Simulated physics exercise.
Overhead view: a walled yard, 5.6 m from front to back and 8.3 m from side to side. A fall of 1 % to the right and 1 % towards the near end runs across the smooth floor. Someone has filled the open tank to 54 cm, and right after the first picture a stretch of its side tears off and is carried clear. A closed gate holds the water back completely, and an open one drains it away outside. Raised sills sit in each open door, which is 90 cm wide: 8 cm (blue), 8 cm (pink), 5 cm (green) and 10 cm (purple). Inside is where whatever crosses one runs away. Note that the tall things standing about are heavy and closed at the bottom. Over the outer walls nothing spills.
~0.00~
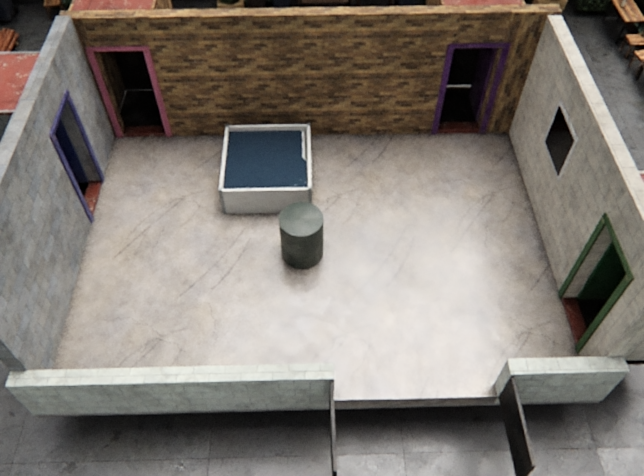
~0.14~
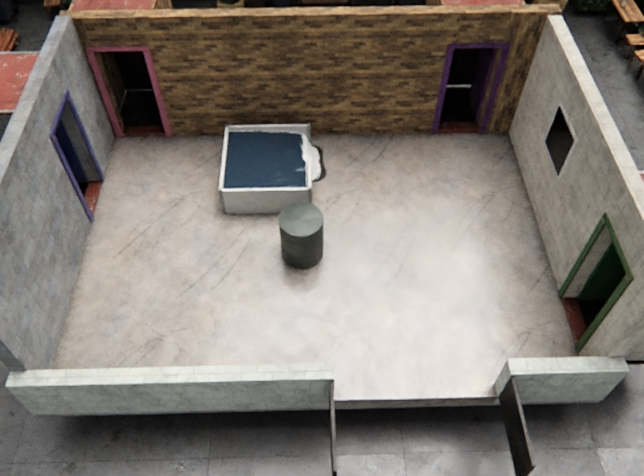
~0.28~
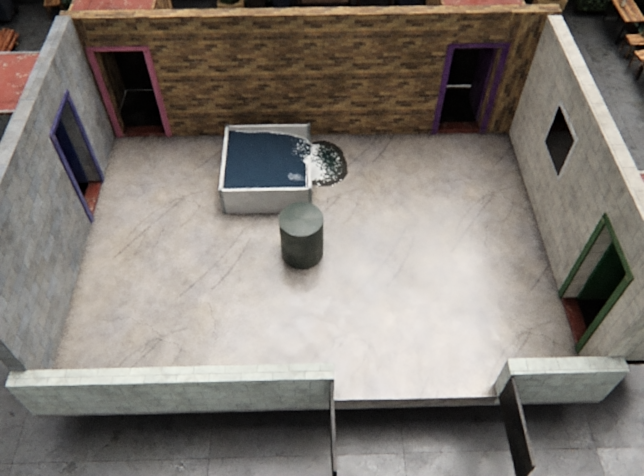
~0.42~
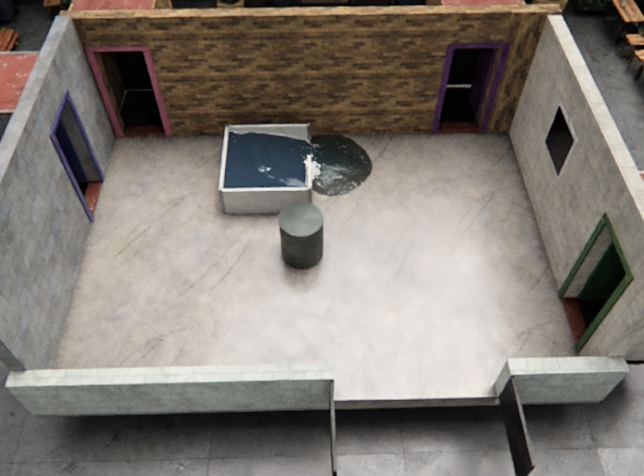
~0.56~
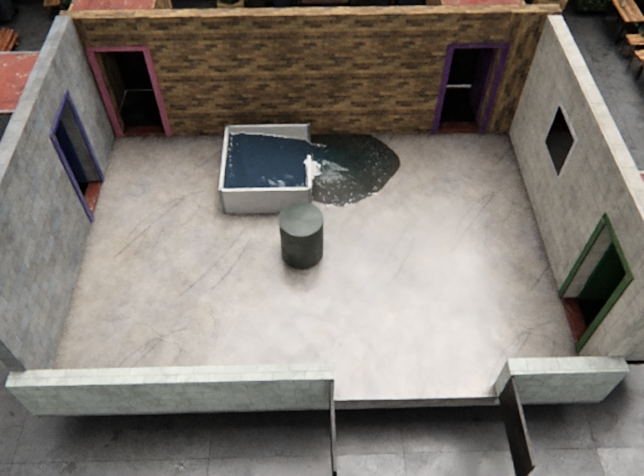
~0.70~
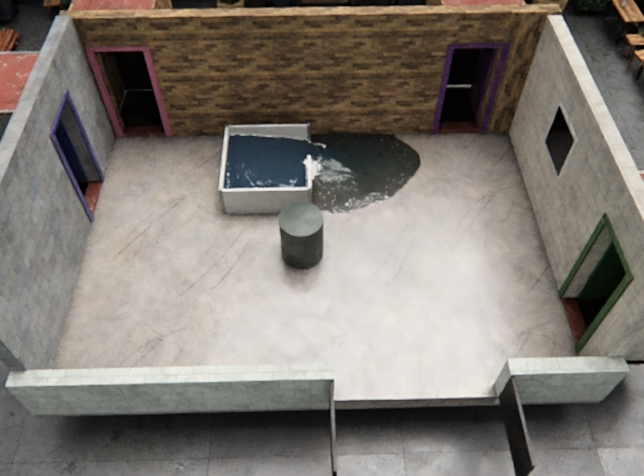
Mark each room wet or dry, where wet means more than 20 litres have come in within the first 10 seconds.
Blue door - dry, pink door - dry, green door - wet, purple door - dry.
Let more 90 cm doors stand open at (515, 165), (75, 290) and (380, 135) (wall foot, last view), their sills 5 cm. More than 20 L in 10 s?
In sequence the answers are more than that, less than that and more than that.
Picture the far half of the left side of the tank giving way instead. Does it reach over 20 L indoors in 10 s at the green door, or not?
Compared with the limit, green is less.
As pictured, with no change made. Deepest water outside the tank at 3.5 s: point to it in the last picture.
Spot: Approx. (506, 151).
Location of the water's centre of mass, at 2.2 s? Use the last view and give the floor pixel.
Near (348, 172).
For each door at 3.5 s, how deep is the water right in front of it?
Depth readings (cm): Blue = 0; pink = 0; green = 4; purple = 7.
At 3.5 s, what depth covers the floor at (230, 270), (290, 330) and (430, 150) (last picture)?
0, 0 and 6 cm.
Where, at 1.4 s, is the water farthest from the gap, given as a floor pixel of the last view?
I'd mark it close to (495, 145).
After 1.4 s water covers 15 % of the floor and is deepest (28 cm) near (314, 159); blue door not reached, pink door not reached, green door not reached, purple door 6 cm at the sill, 0 L in.
After 2.2 s water covers 25 % of the floor and is deepest (28 cm) near (514, 151); blue door not reached, pink door not reached, green door not reached, purple door 7 cm at the sill, 0 L in.
After 3.5 s water covers 30 % of the floor and is deepest (20 cm) near (506, 151); blue door not reached, pink door not reached, green door 4 cm at the sill, 0 L in, purple door 7 cm at the sill, 0 L in.
After 6.0 s water covers 40 % of the floor and is deepest (18 cm) near (587, 380); blue door not reached, pink door not reached, green door 5 cm at the sill, 1 L in, purple door 9 cm at the sill, 4 L in.
After 10.0 s water covers 50 % of the floor and is deepest (12 cm) near (575, 380); blue door not reached, pink door not reached, green door 8 cm at the sill, 41 L in, purple door 5 cm at the sill, 5 L in.
